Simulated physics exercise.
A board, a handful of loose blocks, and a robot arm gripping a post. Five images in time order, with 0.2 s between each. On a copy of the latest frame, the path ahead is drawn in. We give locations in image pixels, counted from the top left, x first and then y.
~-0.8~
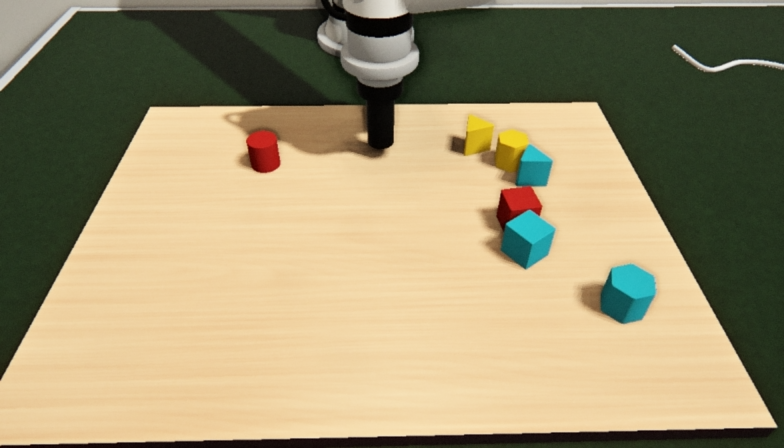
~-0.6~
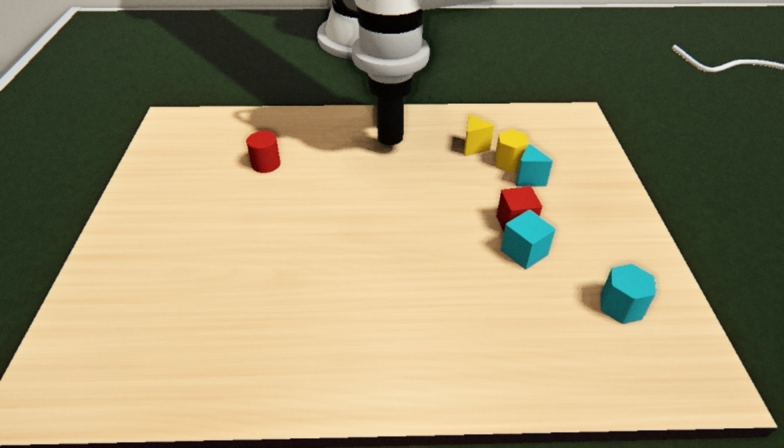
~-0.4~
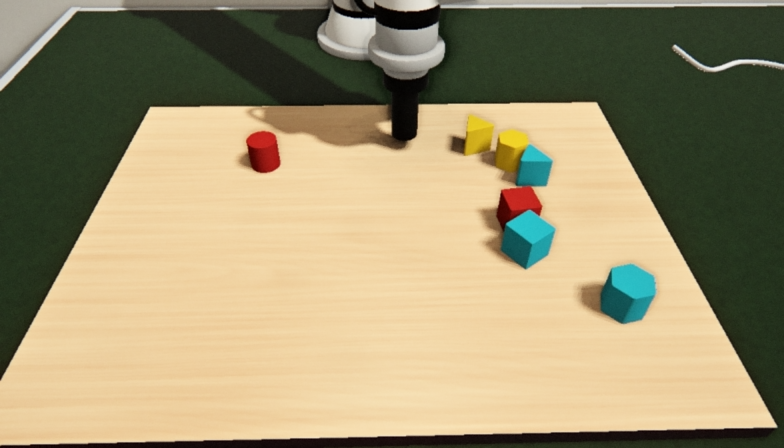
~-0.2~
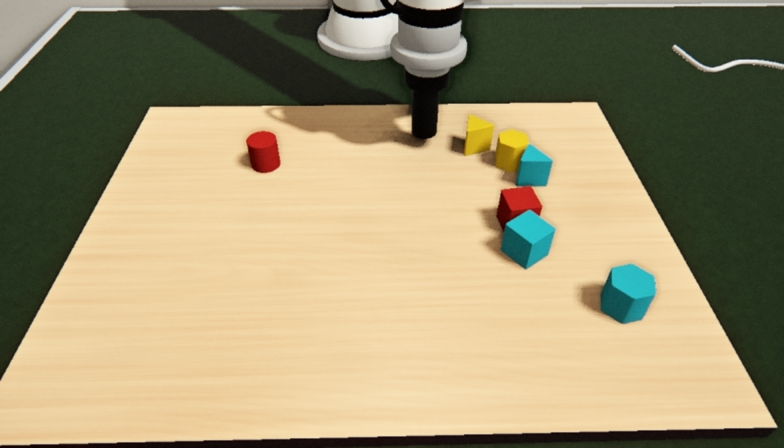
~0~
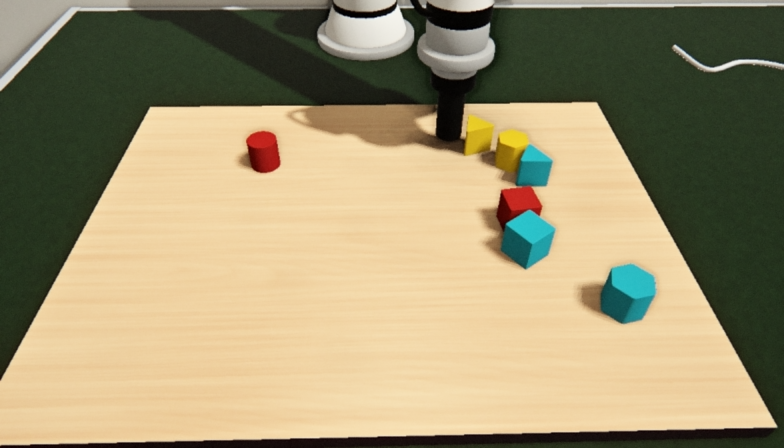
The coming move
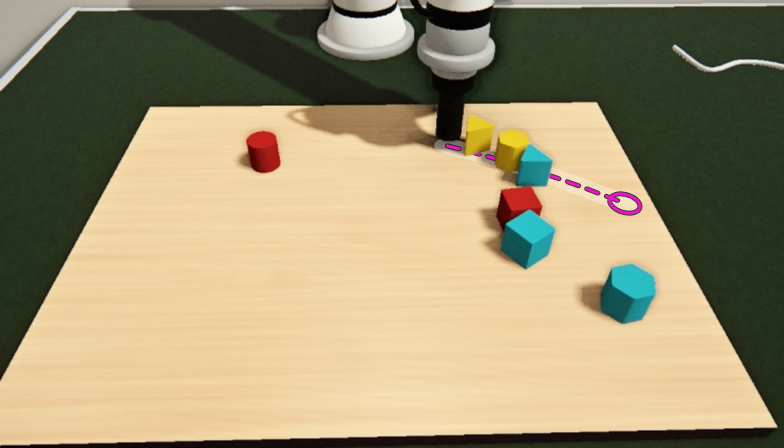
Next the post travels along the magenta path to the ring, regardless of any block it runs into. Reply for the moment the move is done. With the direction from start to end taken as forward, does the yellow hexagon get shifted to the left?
It seems so.
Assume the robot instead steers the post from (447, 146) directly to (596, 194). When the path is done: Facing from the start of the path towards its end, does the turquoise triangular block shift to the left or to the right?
Measured against the direction from start to end, the turquoise triangular block shifts toward the right-hand side.
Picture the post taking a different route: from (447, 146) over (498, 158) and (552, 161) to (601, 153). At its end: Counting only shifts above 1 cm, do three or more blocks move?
In short: Yes.
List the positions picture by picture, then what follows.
The first frame shows tip of the post at (381, 142), middles of tops, yellow triangular block at (477, 123), yellow hexagon at (514, 138), red square piece at (521, 198), turquoise triangular block at (535, 154).
The second frame shows post at (390, 138), nothing pushed.
The third frame shows post at (404, 134), nothing pushed.
The fourth frame shows post at (424, 132), nothing pushed.
The fifth frame shows post at (448, 134), yellow triangular block at (477, 123), yellow hexagon at (514, 138), red square piece at (521, 198), turquoise triangular block at (535, 154).
The line goes from (447, 146) by way of (503, 161) and (562, 180) to (625, 203).
The first path, step by step. One third of the way, post at (506, 149); yellow triangular block at (524, 127), turned 30° anticlockwise; yellow hexagon at (541, 142), turned 20° clockwise; turquoise triangular block at (543, 158), turned 50° clockwise.
Two thirds of the way, post at (566, 168); yellow triangular block at (528, 126), turned 60° anticlockwise; yellow hexagon at (594, 148), turned 35° anticlockwise; turquoise triangular block at (551, 165), turned 95° clockwise.
At the end, post at (629, 191); yellow triangular block at (528, 126), turned 60° anticlockwise; yellow hexagon at (603, 148), turned 55° anticlockwise; red square piece unmoved; turquoise triangular block at (551, 165), turned 95° clockwise.
